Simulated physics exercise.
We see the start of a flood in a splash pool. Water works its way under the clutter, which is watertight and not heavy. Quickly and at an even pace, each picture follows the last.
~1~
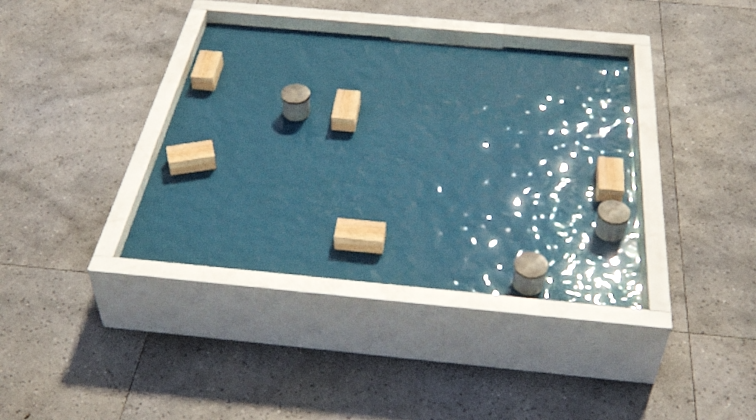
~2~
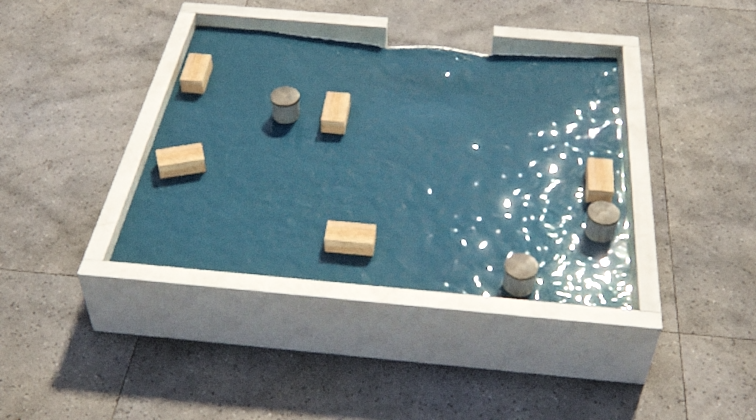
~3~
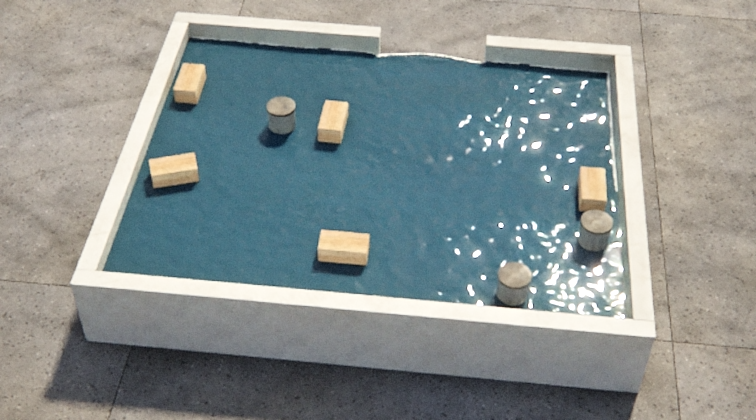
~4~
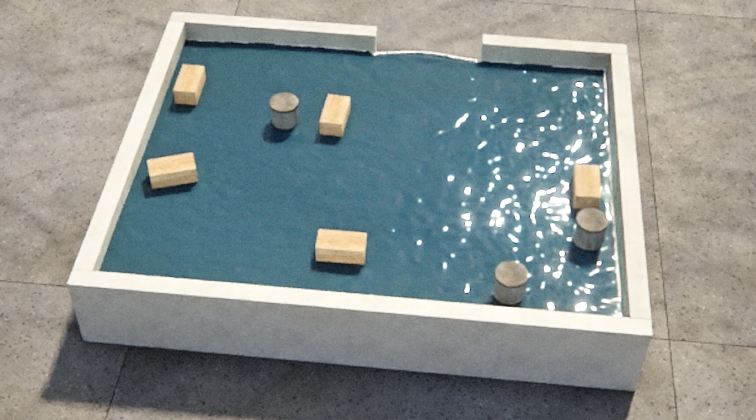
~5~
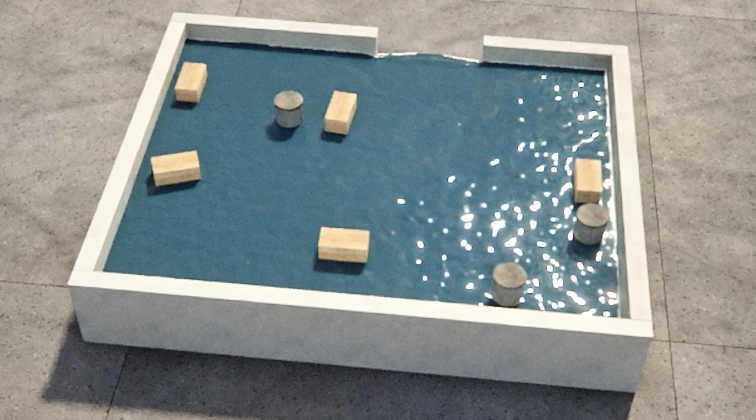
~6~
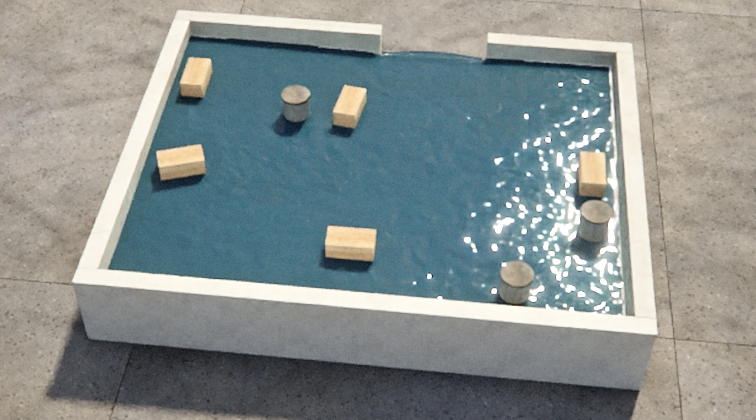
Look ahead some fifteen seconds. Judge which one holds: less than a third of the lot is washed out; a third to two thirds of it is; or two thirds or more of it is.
Less than a third of it is.
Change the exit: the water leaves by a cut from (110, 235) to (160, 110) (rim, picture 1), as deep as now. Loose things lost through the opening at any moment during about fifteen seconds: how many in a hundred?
Result: Close to 60 %.
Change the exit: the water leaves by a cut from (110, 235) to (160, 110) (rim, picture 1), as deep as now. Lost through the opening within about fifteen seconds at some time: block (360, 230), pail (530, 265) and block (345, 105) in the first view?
Taken in that order, the answers are swept away, not lost, swept away.
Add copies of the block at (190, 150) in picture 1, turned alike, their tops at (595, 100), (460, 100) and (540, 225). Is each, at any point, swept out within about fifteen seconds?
In sequence: Exits, exits, never exits.
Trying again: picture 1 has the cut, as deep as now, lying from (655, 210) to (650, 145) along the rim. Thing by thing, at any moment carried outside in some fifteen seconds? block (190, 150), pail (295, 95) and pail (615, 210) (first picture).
Object one: Remains; object two: Remains; object three: Leaves.
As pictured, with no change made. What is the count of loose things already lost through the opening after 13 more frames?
The number I arrive at is 1.
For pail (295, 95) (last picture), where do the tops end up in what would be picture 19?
(351, 72), roughly.
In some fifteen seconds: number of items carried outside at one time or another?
2 of them.
A moment on, 0 of 8 are out; 8 afloat.
Next, 1 of 8 are out; 7 afloat.
Later, 2 of 8 are out; 6 afloat.
In the end, 2 of 8 are out; 6 afloat.
